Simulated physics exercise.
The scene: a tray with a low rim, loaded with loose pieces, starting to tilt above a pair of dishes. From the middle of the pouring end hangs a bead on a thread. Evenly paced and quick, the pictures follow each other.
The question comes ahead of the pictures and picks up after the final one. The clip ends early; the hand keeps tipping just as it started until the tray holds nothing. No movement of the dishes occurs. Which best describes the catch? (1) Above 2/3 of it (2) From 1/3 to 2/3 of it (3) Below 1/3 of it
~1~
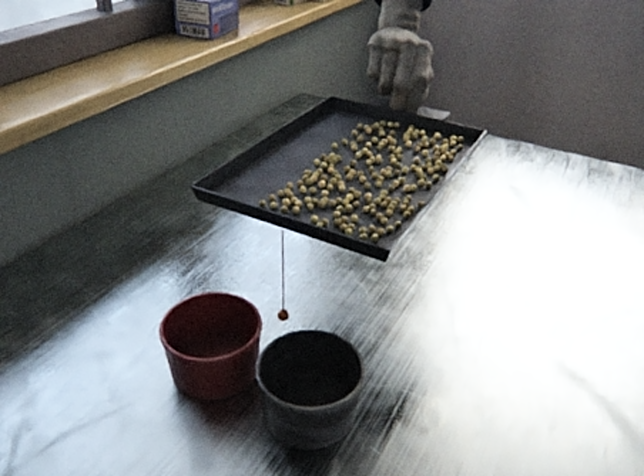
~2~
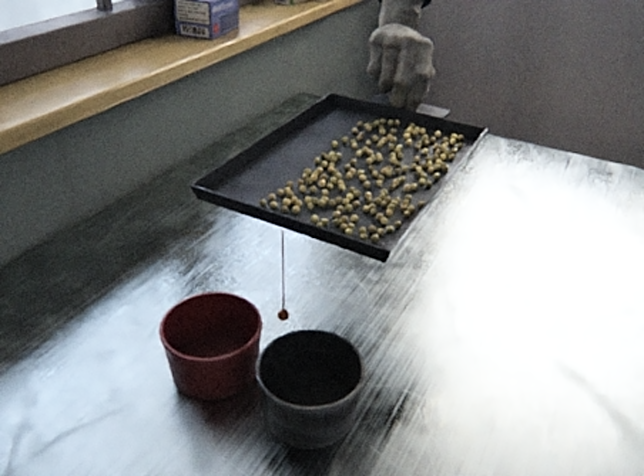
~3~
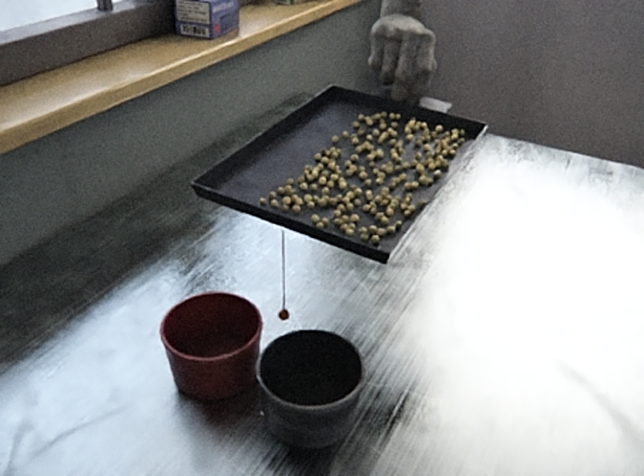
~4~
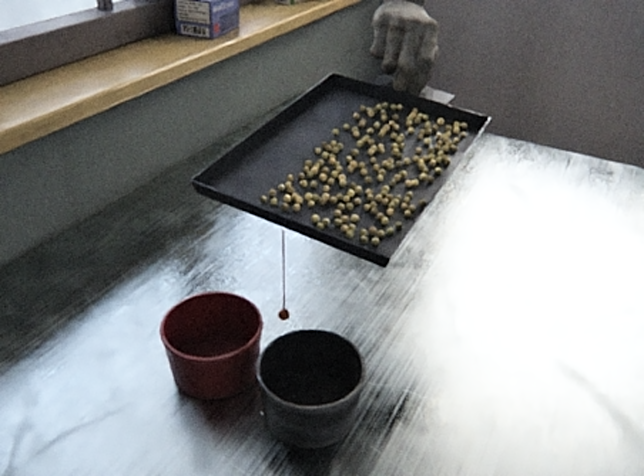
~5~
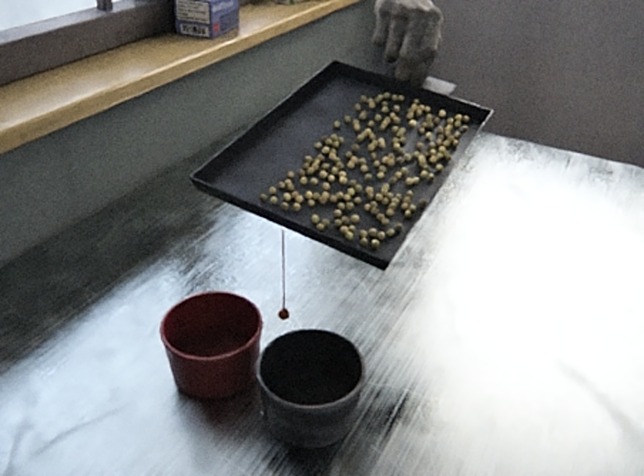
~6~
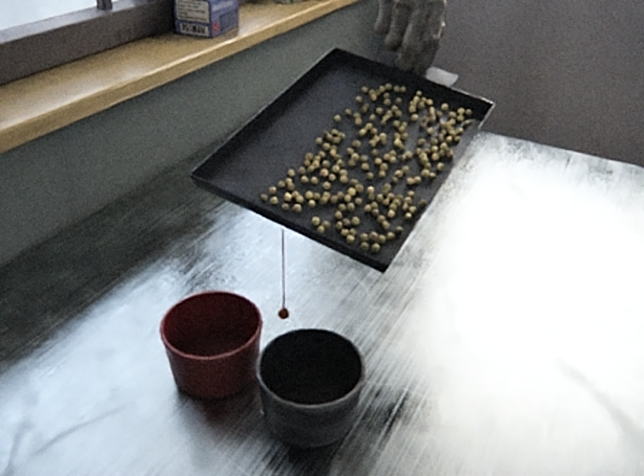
The answer is 3.
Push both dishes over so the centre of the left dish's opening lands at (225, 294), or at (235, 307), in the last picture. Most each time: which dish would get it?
So at the first spot it's the one placed on the right, and at the second spot it's the one placed on the right.
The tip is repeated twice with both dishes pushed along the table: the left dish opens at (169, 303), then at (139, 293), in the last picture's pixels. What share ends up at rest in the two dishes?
You'd get 0 in a hundred first and 0 in a hundred after that.
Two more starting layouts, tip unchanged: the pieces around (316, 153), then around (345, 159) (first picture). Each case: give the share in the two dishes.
It would be roughly 20 per cent for the first and roughly 20 per cent for the second.
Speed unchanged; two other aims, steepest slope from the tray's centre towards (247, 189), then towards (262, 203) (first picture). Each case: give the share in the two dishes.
About 40 and 80 percent.
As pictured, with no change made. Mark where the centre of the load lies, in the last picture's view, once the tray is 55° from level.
Close to (382, 237).
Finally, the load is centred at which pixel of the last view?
The centre settles at about (382, 415).
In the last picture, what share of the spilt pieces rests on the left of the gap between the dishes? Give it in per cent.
Near 0 %.
Just after the last frame, tray tipped steeply; almost all on the tray; just a few outside both; just a few in the air.
A moment on, tray tipped right over; about a tenth on the tray; roughly a quarter in the right dish; roughly two thirds outside both; about a tenth in the air.
Further on, tray tipped past a quarter turn; roughly a quarter in the right dish; the larger part outside both.
When it is over, tray tipped past a quarter turn; roughly a quarter in the right dish; not one in the left dish; the larger part outside both.
